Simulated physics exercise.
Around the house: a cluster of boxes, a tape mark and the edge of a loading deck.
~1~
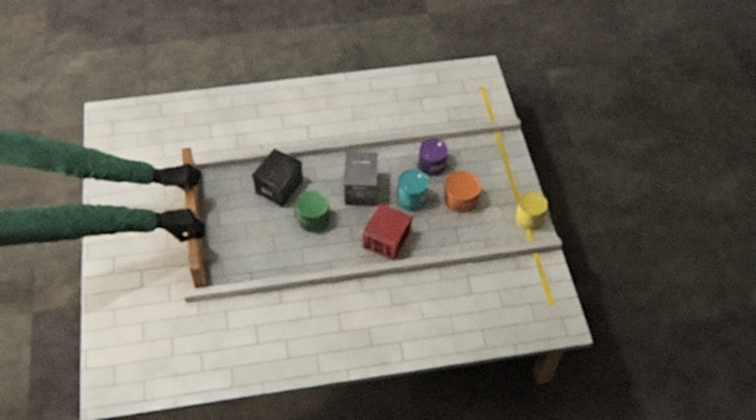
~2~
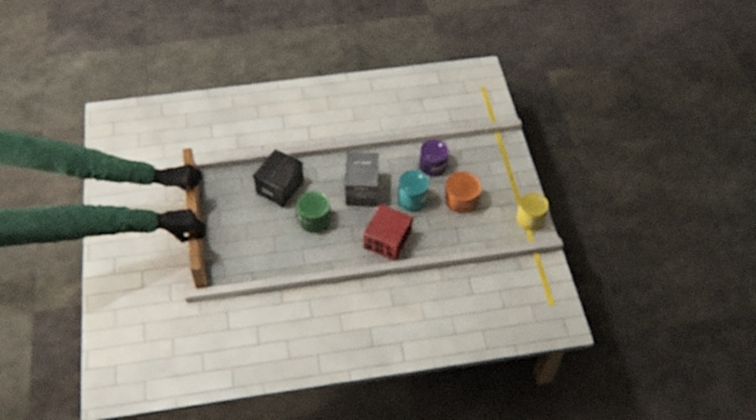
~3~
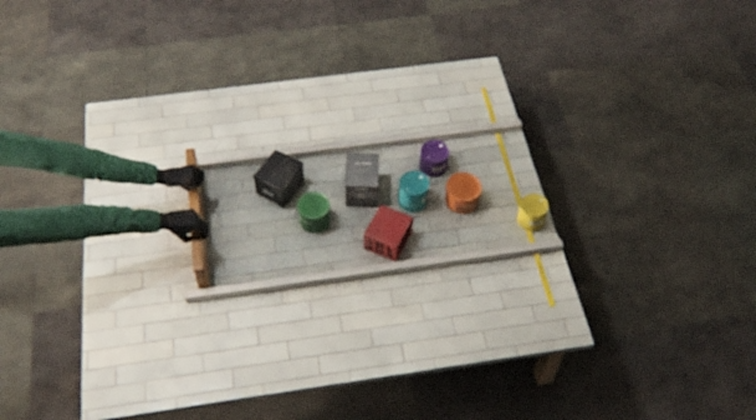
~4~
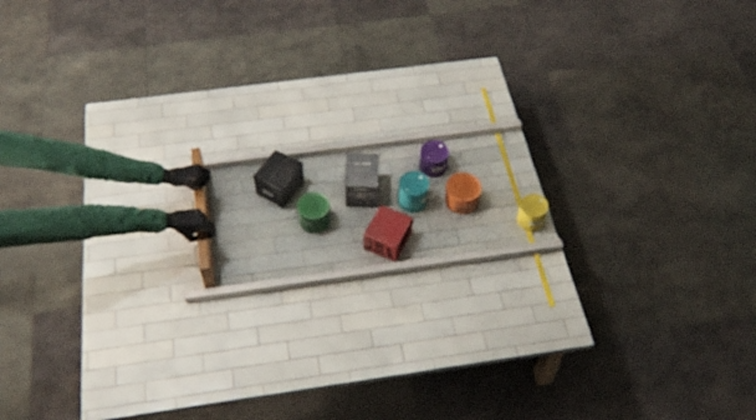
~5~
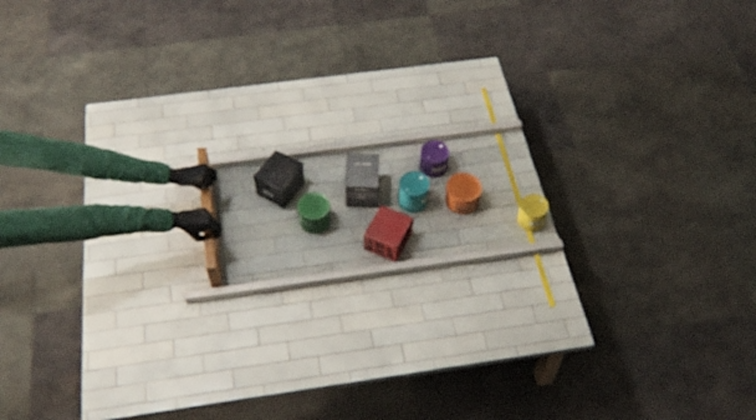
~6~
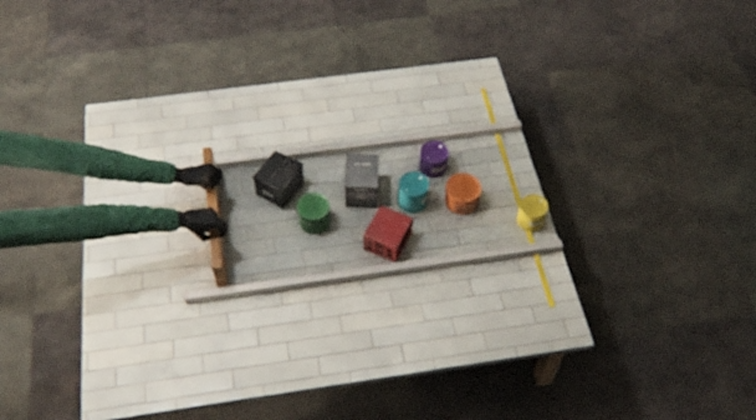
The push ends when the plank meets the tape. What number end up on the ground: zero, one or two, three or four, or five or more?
As it turns out, the number that fall off is five or more.
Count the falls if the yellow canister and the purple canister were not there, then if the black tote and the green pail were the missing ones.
The counts: 3 and 4.
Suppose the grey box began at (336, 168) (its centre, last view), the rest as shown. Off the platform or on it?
From there it comes down.
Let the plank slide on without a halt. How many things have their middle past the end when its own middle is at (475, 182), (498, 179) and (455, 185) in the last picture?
Place by place, 1, 4 and 0.
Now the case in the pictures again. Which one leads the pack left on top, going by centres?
The red crate.
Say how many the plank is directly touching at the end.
The number is 3.
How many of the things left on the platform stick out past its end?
It comes to 3.
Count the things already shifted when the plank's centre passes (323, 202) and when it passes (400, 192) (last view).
3 and 7.
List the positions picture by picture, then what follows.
The first picture shows yellow canister (531, 211); orange pail (462, 192); purple canister (433, 157); plank (193, 217); tape (514, 187).
The second picture shows orange pail (463, 193); red crate (388, 232).
The third picture shows purple canister (434, 159); black tote (280, 179).
The fourth picture shows yellow canister (532, 213); turquoise canister (413, 192).
The fifth picture shows orange pail (463, 194); green pail (314, 213).
The sixth picture shows yellow canister (532, 213); orange pail (463, 194); purple canister (434, 159); plank (215, 216); tape (515, 188).
Soon after, none off yet; yellow canister at rest near (532, 213); orange pail at rest near (463, 194); purple canister at rest near (434, 159).
Then, none off yet; yellow canister at rest near (532, 213); orange pail moved about its own width near (491, 187); purple canister moved about its own width near (454, 147).
At rest, the number that fall off is five or more; fallen, grey box, turquoise canister, purple canister, orange pail and yellow canister.
